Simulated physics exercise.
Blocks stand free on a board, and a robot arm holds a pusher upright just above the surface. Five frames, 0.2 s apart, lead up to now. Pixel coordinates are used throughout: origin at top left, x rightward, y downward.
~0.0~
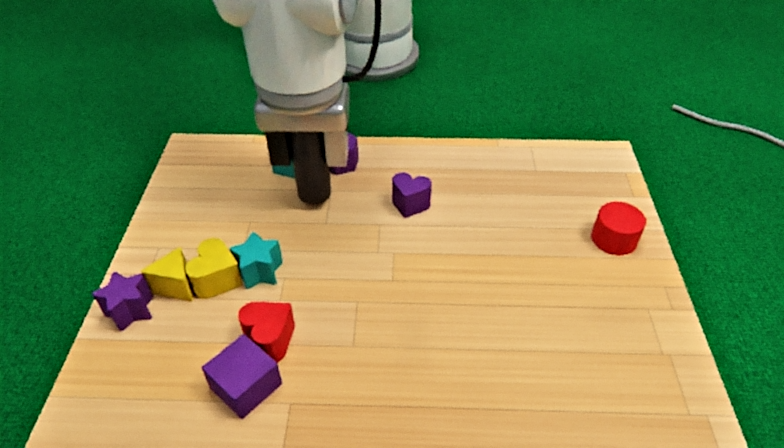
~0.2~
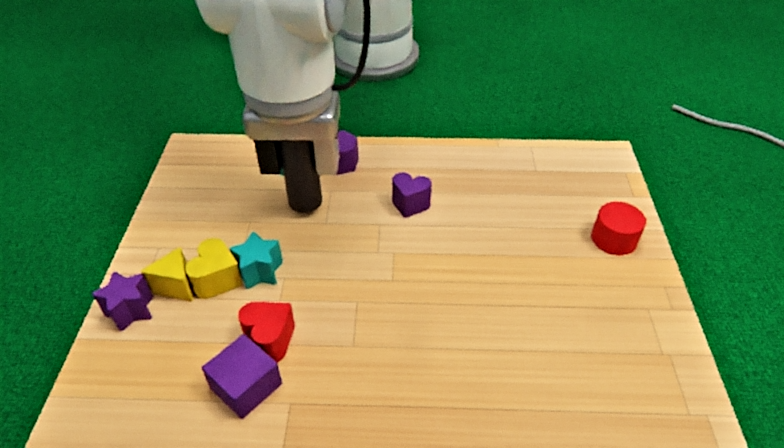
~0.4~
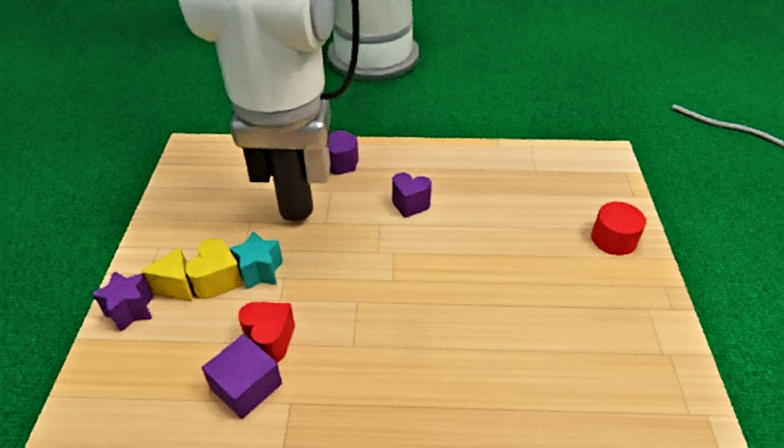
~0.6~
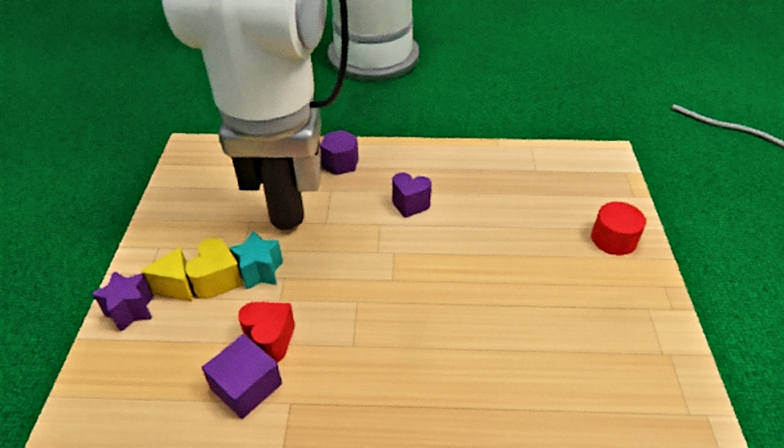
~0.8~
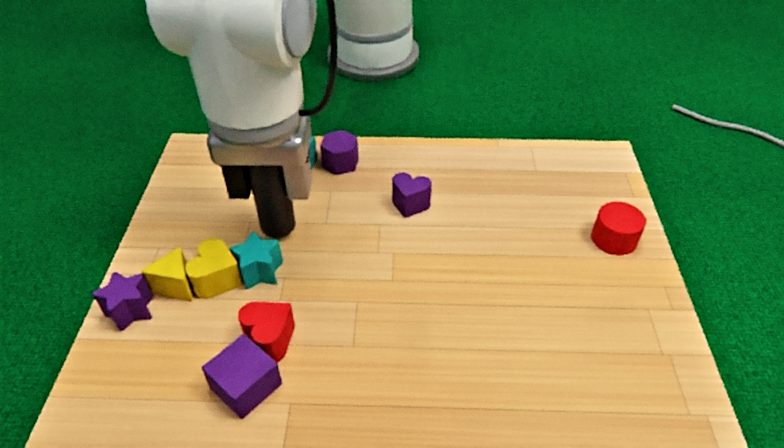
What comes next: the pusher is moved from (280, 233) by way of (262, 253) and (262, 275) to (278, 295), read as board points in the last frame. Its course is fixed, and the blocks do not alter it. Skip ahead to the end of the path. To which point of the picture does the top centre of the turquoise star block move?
That would be at about pixel (254, 301).
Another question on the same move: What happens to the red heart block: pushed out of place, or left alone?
It is no longer where it was.
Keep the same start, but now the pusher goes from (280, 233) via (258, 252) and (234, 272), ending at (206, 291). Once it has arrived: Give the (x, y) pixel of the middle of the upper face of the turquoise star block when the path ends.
Its top middle is near (244, 274).
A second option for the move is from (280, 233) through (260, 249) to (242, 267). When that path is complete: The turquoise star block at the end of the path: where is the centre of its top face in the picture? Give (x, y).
At (249, 269).
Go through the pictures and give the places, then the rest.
In the first frame, pusher tip at (315, 193); block tops, yellow triangle at (168, 265); yellow heart block at (211, 258); turquoise star block at (254, 249); red heart block at (265, 319).
In the second frame, pusher at (306, 201); blocks unchanged.
In the third frame, pusher at (296, 210); blocks unchanged.
In the fourth frame, pusher at (287, 218); blocks unchanged.
In the fifth frame, pusher at (278, 226); yellow triangle at (168, 265); yellow heart block at (211, 258); turquoise star block at (254, 249); red heart block at (265, 319).
The first path, step by step. Halfway along, pusher at (255, 257); yellow triangle at (163, 266), turned 15° clockwise; yellow heart block at (204, 268), turned 20° clockwise; turquoise star block at (251, 270), turned 30° anticlockwise.
At the end, pusher at (276, 288); yellow triangle at (163, 266), turned 15° clockwise; yellow heart block at (204, 268), turned 20° clockwise; turquoise star block at (254, 301); red heart block at (262, 336), turned 15° anticlockwise.
